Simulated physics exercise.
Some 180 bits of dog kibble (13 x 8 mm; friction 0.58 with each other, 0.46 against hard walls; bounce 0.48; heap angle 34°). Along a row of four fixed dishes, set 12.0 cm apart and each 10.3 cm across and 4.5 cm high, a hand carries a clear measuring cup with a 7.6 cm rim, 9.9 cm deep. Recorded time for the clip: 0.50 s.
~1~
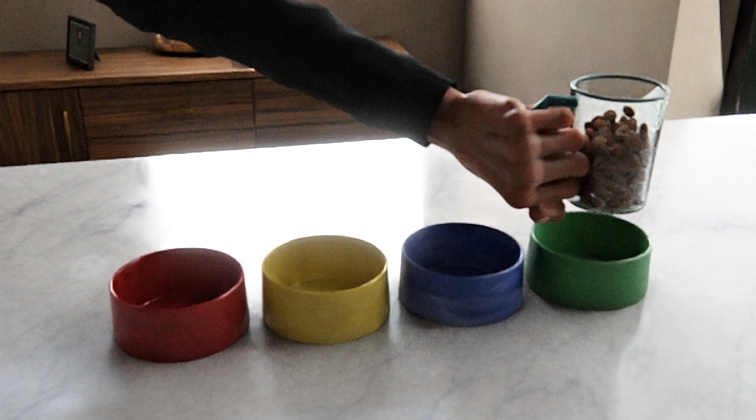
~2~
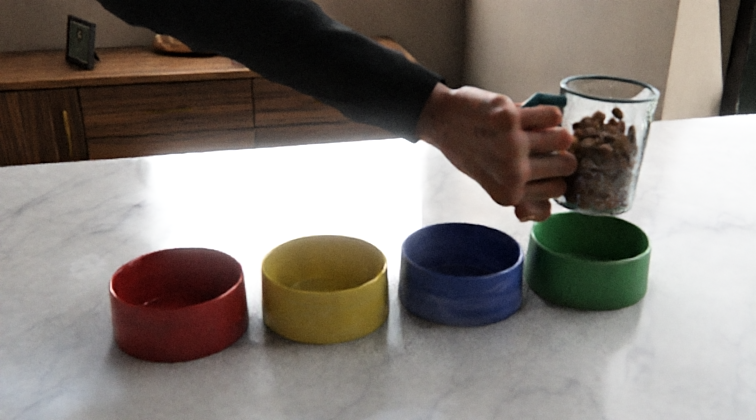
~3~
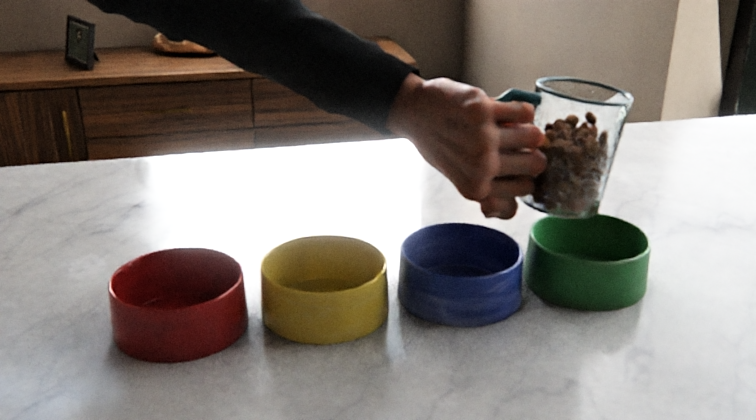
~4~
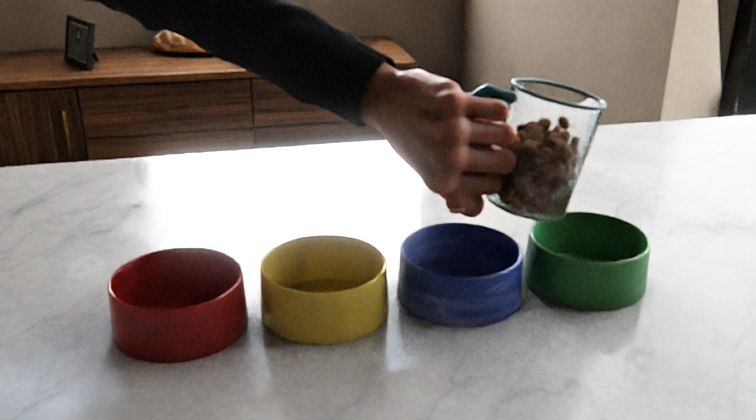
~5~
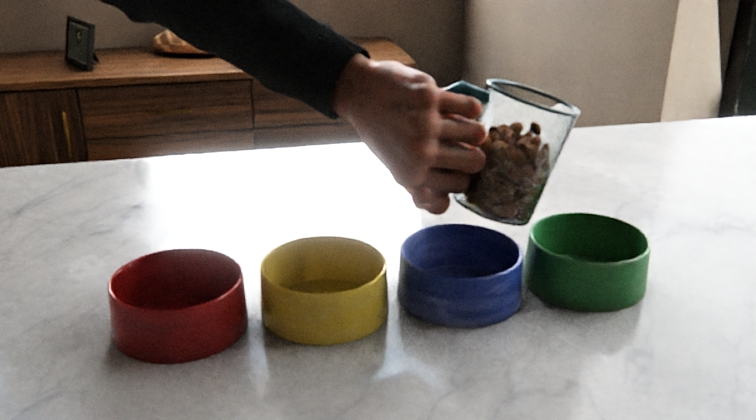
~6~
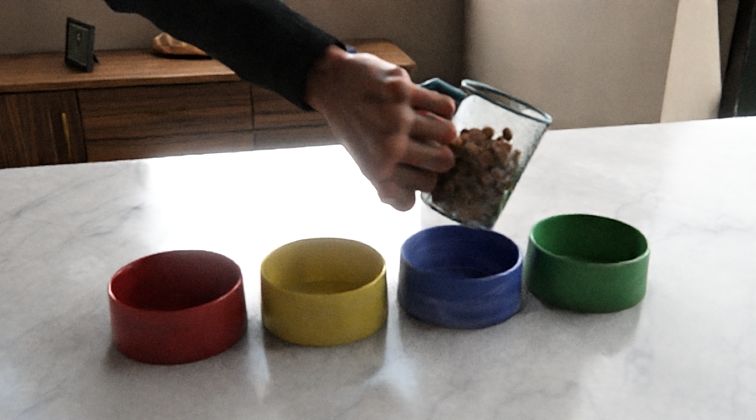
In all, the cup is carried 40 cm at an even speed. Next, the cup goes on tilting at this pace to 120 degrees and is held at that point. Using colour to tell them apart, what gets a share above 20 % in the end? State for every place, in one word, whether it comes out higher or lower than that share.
Red dish: Higher, blue dish: Lower, green dish: Lower, yellow dish: Lower, counter: Lower.
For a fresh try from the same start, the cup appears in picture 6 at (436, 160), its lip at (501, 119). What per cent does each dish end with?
Kept per dish: Red = 100, blue = 0, green = 0, yellow = 0.
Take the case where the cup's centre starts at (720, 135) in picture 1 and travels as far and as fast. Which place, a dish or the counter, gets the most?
I'd say yellow collects the most.
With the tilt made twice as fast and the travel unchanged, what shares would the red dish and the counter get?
Then the red dish would get 40 and the counter 20.
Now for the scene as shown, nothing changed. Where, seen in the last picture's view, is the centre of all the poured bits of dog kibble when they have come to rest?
Approximately (193, 302) in the last view.
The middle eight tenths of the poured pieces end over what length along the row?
That stretch measures near 6 centimetres.
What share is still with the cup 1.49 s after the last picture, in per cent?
Somewhere close to 100 percent.
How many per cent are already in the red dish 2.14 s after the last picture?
Estimate: Near 80 %.
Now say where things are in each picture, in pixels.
Cup at (612, 145), tilt 0 degrees, lip at (661, 85), moved 0.0 cm; middle of the pieces at (615, 168); green dish at (590, 236); blue dish at (462, 249); yellow dish at (325, 262); red dish at (178, 277), in the first picture.
Cup at (600, 146), tilt 2 degrees, lip at (651, 88), moved 1.1 cm; middle of the pieces at (602, 169), in the second picture.
Cup at (571, 148), tilt 7 degrees, lip at (625, 94), moved 3.7 cm; middle of the pieces at (571, 172), in the third picture.
Cup at (541, 150), tilt 12 degrees, lip at (599, 100), moved 6.3 cm; middle of the pieces at (540, 174), in the fourth picture.
Cup at (512, 153), tilt 17 degrees, lip at (573, 108), moved 9.0 cm; middle of the pieces at (508, 178), in the fifth picture.
Cup at (481, 157), tilt 22 degrees, lip at (546, 116), moved 11.6 cm; middle of the pieces at (476, 181); green dish at (589, 238); blue dish at (461, 251); yellow dish at (324, 265); red dish at (176, 279), in the sixth picture.
Then, 0.90 s after the last picture, tilt 68 degrees; cup holds 100 %.
Then, 1.49 s after the last picture, tilt 98 degrees; cup holds 100 %.
Then, 2.14 s after the last picture, tilt 120 degrees; cup holds 20 %, red 80 %.
In the end, red 100 %, blue 0 %, green 0 %, yellow 0 %, counter 0 %.
